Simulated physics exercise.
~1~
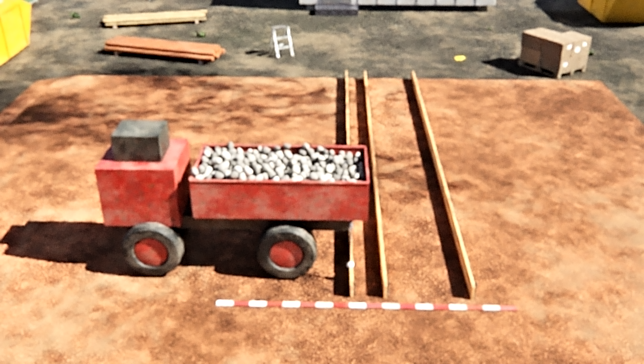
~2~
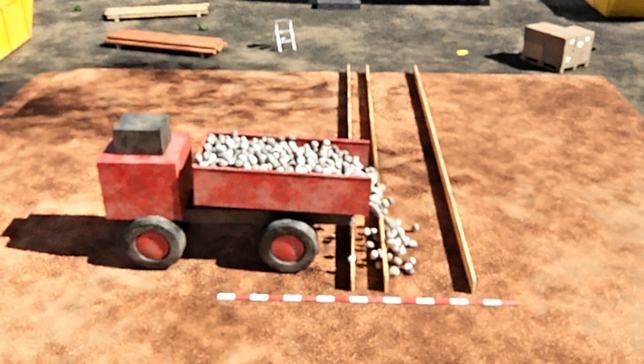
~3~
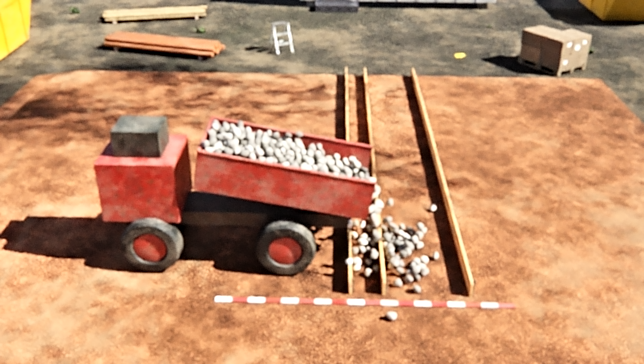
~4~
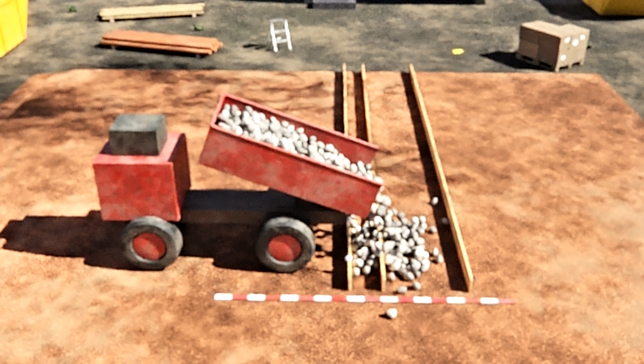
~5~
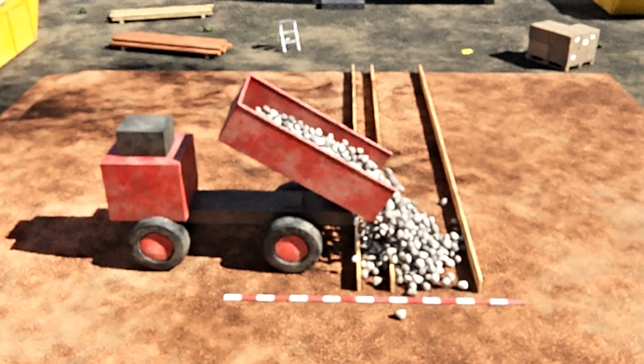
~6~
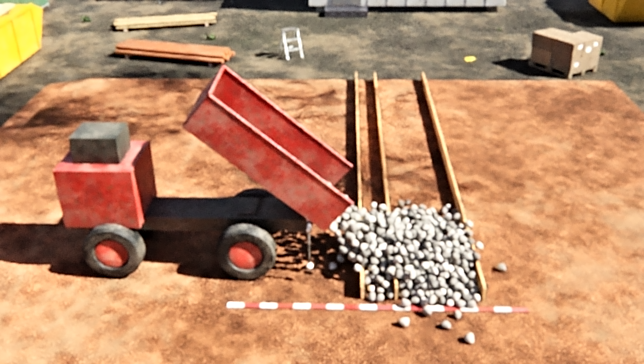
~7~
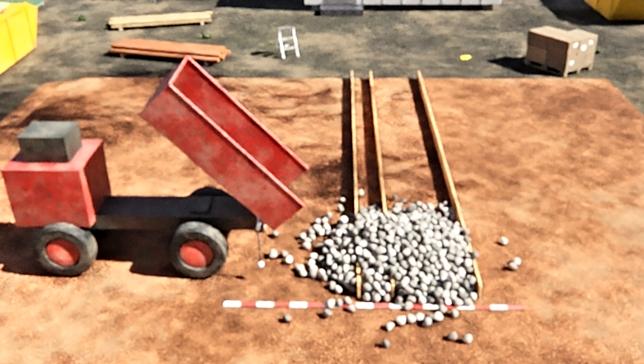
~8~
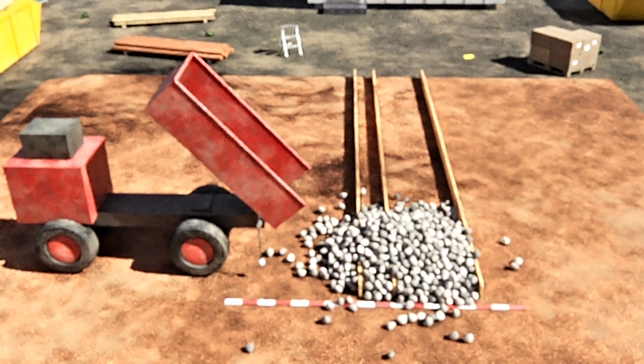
A red tipper truck raised its body and poured rounded grey stones out the back onto wooden planks laid on reddish dirt, then rolled left as the last ones fell, leaving a wide heap over the planks' near ends and a few strays scattered around.
